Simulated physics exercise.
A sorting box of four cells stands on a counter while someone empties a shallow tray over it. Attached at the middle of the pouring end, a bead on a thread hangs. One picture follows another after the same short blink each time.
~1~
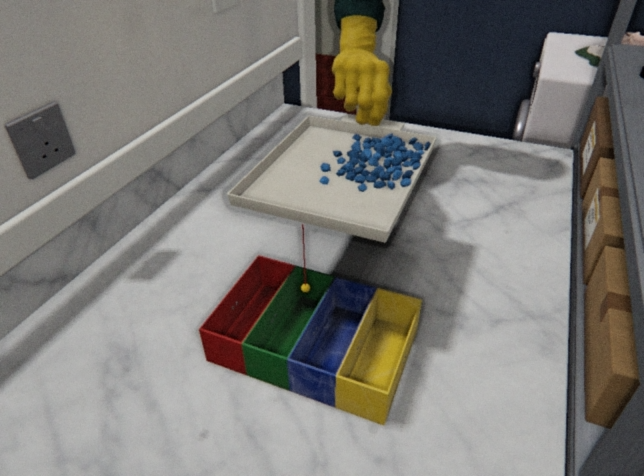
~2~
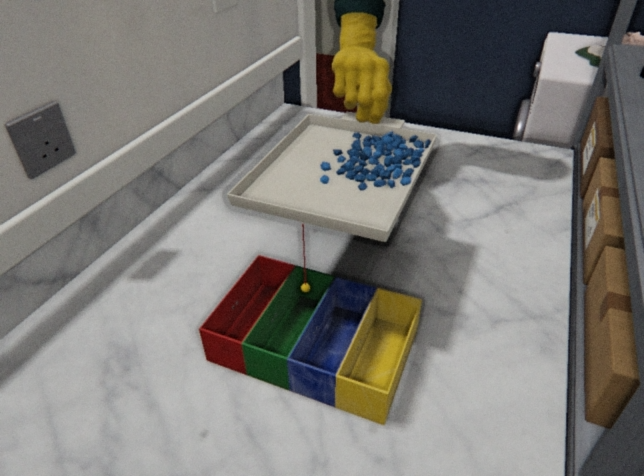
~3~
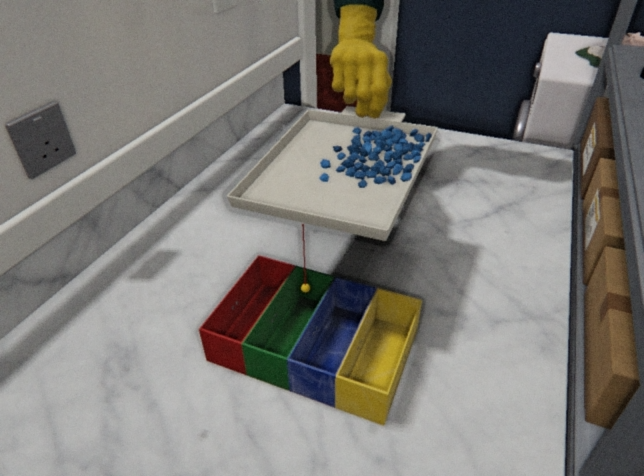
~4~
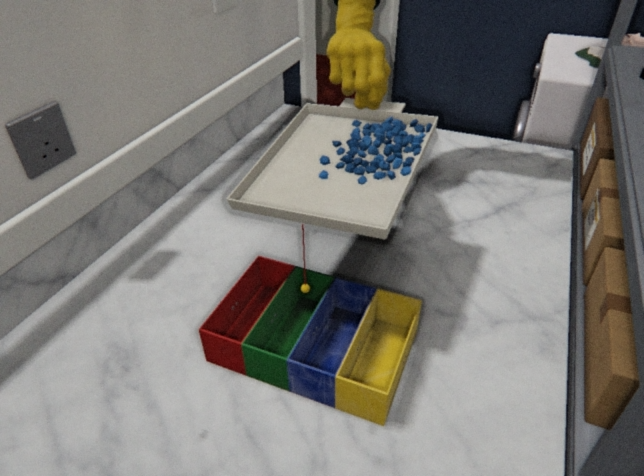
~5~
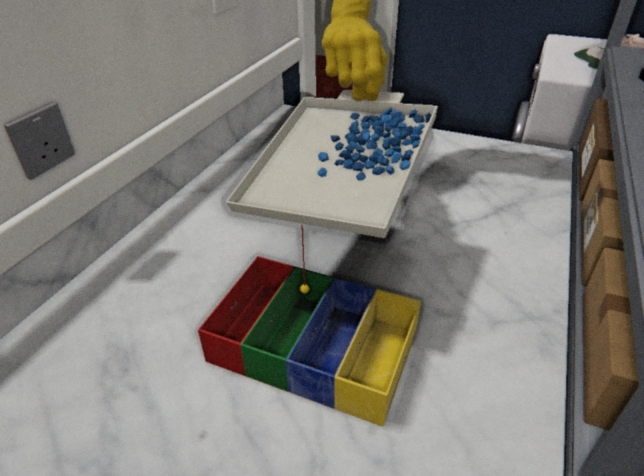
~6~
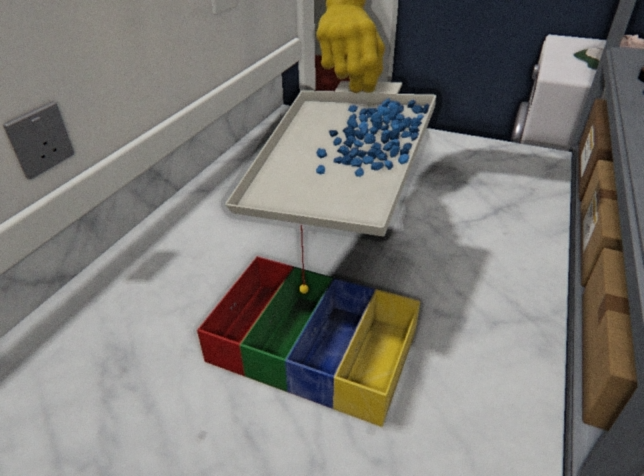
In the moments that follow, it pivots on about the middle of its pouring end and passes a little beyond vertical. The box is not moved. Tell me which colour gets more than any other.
The red one gets the most.
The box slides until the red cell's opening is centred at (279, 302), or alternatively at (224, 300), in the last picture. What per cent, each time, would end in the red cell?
It works out to 30 percent and then 60 percent.
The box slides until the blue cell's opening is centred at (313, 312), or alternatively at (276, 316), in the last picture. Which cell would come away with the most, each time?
The cell in red, then green.
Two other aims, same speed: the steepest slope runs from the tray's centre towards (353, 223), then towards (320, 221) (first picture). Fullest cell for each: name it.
Well, with the first heading it's yellow, and with the second it's blue.
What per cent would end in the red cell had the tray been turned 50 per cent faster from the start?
Close to 70 in a hundred.
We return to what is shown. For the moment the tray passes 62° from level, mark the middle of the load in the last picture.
In the last view, the load is centred close to (257, 209).
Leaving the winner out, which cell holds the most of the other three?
In second place: The green one.
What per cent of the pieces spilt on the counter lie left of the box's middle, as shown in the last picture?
About 100 %.
Soon after the last picture, tray tipped steeply; most on the tray; a stray few in the red cell; about a quarter falling or outside the box.
A little later, tray tipped past a quarter turn; about a third on the tray; about a third in the red cell; a small part in the green cell; about a quarter falling or outside the box.
Later still, tray tipped past a quarter turn; about two thirds in the red cell; about a quarter in the green cell; about a quarter falling or outside the box.
At rest, tray tipped past a quarter turn; about two thirds in the red cell; about a quarter in the green cell; none in the yellow cell; none in the blue cell; about a quarter outside the box.
